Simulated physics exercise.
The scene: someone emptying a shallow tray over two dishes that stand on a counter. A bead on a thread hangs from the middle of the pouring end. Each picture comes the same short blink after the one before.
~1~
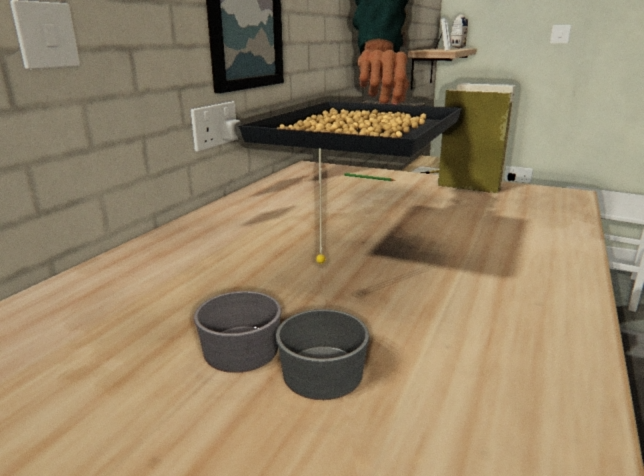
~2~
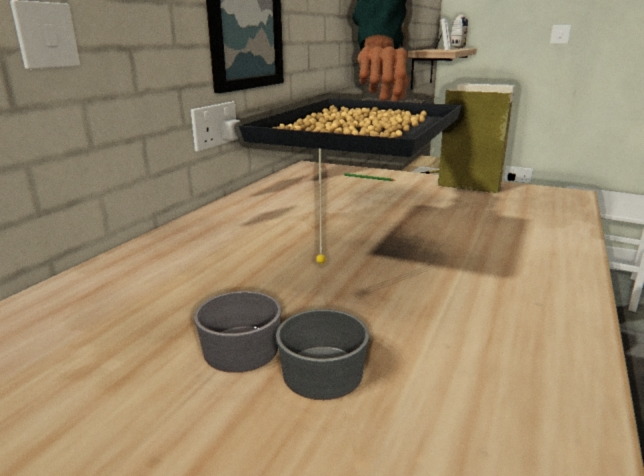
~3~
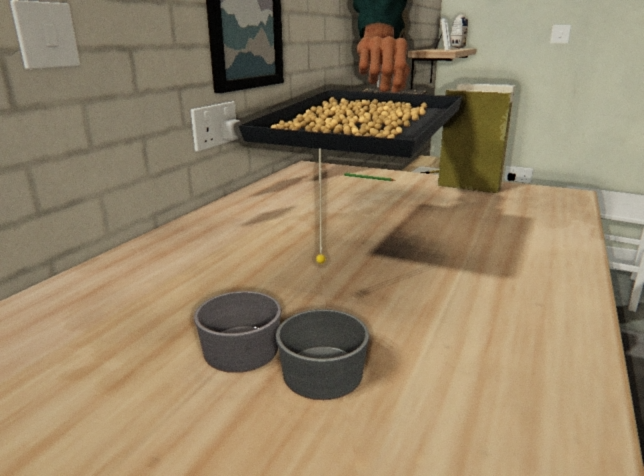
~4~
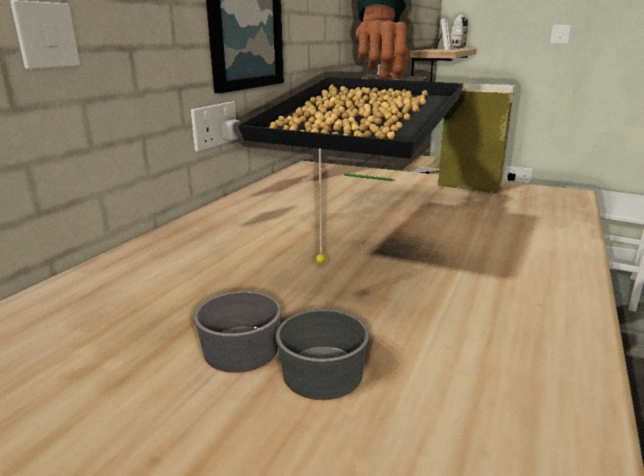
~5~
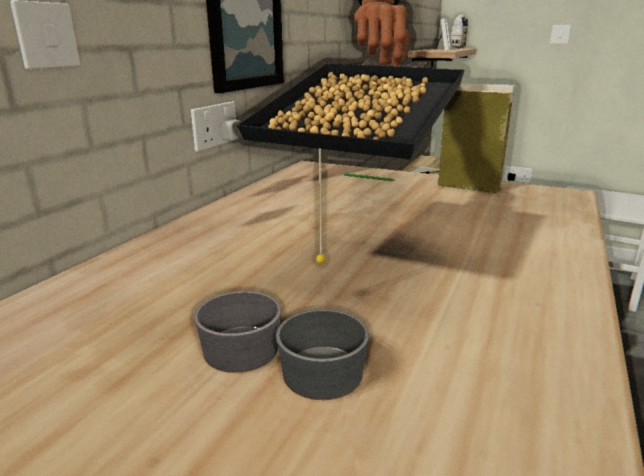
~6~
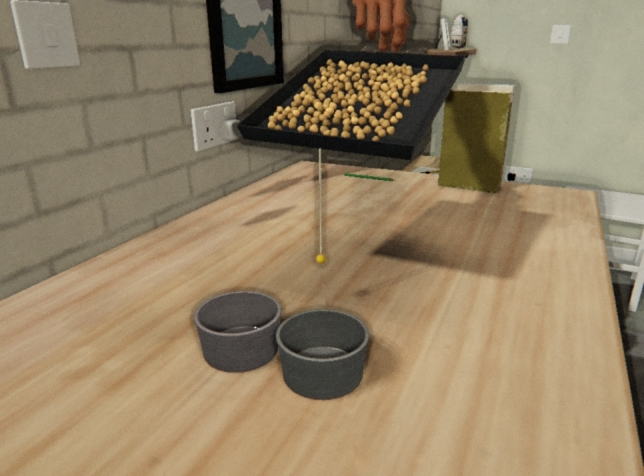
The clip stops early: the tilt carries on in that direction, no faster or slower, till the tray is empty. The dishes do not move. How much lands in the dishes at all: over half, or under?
In the dishes lies under half of it.
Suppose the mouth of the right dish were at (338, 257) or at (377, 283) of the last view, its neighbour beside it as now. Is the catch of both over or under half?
One: The smaller part. Two: Not half.
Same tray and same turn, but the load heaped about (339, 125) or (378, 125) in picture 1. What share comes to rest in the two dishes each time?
In turn 20 and 10 in a hundred.
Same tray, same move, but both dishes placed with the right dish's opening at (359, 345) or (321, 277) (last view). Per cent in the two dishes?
In turn 10 and 10 in a hundred.
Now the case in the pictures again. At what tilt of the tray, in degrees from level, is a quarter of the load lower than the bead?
At some 115 degrees.
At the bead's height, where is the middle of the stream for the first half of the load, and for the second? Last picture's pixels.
Around (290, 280) and then (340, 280).
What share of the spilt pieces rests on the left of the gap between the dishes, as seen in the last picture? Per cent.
About 30 per cent.
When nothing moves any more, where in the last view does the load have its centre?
Roughly at (312, 333).
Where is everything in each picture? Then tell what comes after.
The first frame shows corners of the pouring end at (244, 126) and (411, 138), level; middle of the load at (362, 125), dried chickpeas; left dish at (215, 349); right dish at (303, 375); bead on its thread at (321, 259).
The second frame shows corners of the pouring end at (244, 125) and (411, 138), level; middle of the load at (362, 123).
The third frame shows corners of the pouring end at (243, 125) and (411, 139), tipped barely, level across its low end; middle of the load at (362, 118).
The fourth frame shows corners of the pouring end at (243, 125) and (411, 140), tipped a little, level across its low end; middle of the load at (362, 110).
The fifth frame shows corners of the pouring end at (242, 124) and (411, 142), tipped a little, level across its low end; middle of the load at (362, 102).
The sixth frame shows corners of the pouring end at (241, 124) and (410, 143), tipped clearly, level across its low end; middle of the load at (361, 95); left dish at (215, 349); right dish at (303, 375).
Soon, tray tipped steeply; nearly all on the tray; a stray few in the air.
A while on, tray tipped past a quarter turn; nearly all on the tray; a stray few in the right dish; a stray few in the left dish; a small part outside both; a stray few in the air.
Towards the end, tray tipped past a quarter turn; a small part in the right dish; a small part in the left dish; most outside both.
Finally, tray tipped past a quarter turn; a small part in the right dish; a small part in the left dish; most outside both.
